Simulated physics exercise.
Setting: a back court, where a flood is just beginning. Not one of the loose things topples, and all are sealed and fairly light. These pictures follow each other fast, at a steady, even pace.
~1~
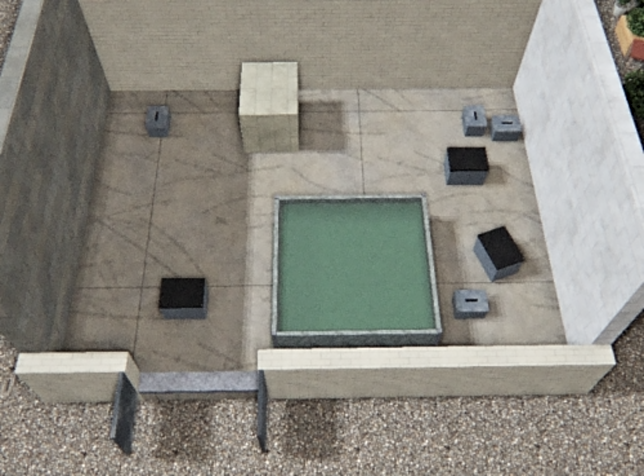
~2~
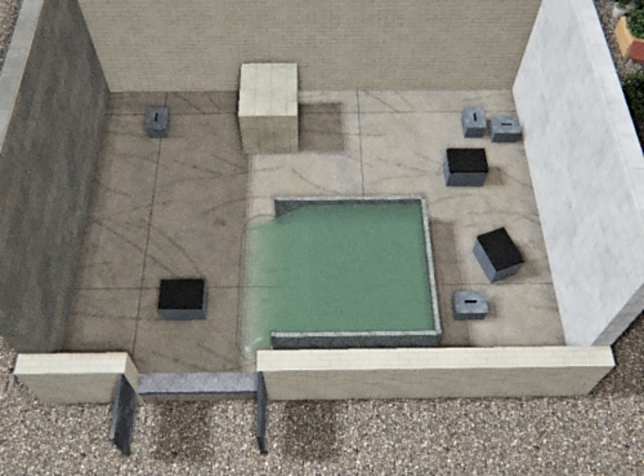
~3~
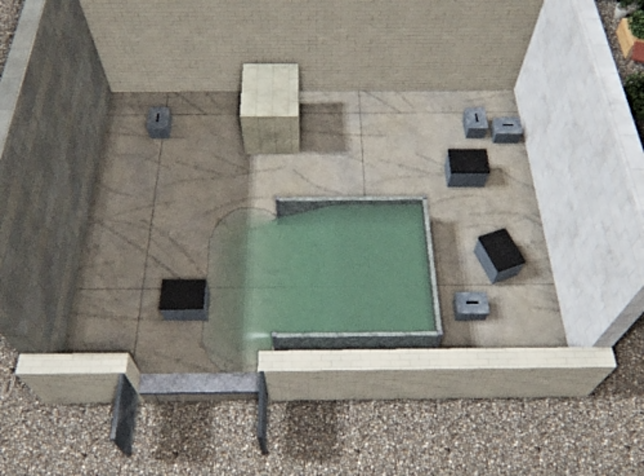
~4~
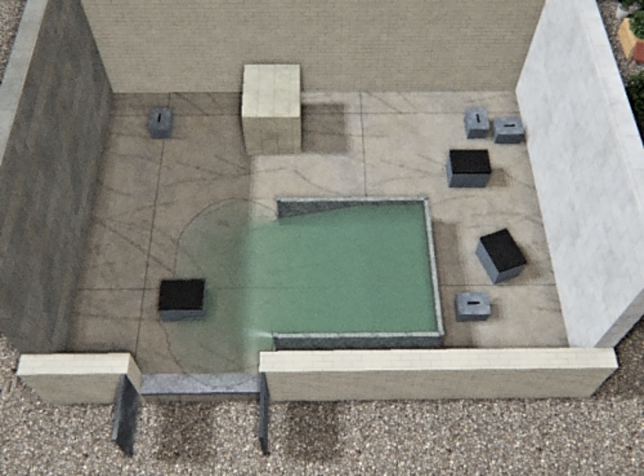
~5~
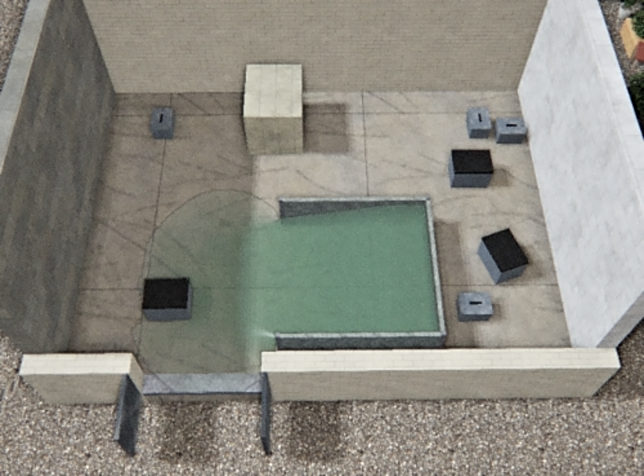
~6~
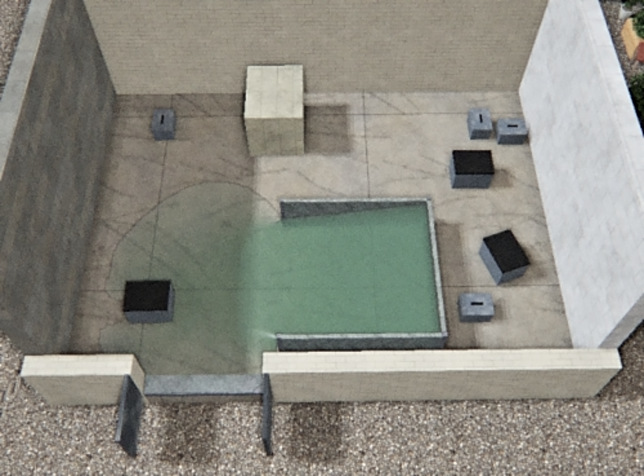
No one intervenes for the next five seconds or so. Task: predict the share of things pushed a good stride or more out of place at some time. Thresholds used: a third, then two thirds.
It stays in the bottom third.
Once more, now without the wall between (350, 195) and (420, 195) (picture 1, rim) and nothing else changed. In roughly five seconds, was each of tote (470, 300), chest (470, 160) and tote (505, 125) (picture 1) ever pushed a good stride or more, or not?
Object by object: Less than that, displaced that much, displaced that much.
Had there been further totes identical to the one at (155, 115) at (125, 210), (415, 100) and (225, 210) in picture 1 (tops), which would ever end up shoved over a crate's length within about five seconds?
Copy by copy, in order: Relocated, largely stays, relocated.
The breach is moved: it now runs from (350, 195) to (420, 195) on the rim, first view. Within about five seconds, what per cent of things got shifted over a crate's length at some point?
Estimate: Close to 70 per cent.
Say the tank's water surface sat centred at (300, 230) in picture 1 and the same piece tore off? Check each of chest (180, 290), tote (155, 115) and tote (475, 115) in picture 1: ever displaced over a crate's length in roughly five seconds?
First displaced far, then displaced far, then never went far.
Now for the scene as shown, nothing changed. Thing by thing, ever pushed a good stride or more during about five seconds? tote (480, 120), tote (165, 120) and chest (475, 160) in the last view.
Working through them in turn, I get never that far off, shoved clear, then never that far off.
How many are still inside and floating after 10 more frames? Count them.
Well, I'd say 1.
A moment on, 1 of 7 are well off their spots; 0 afloat.
Next, 1 of 7 are well off their spots; 1 afloat.
Later, 2 of 7 are well off their spots; 2 afloat.
In the end, 2 of 7 are well off their spots, and 2 have been at some point; 2 afloat.
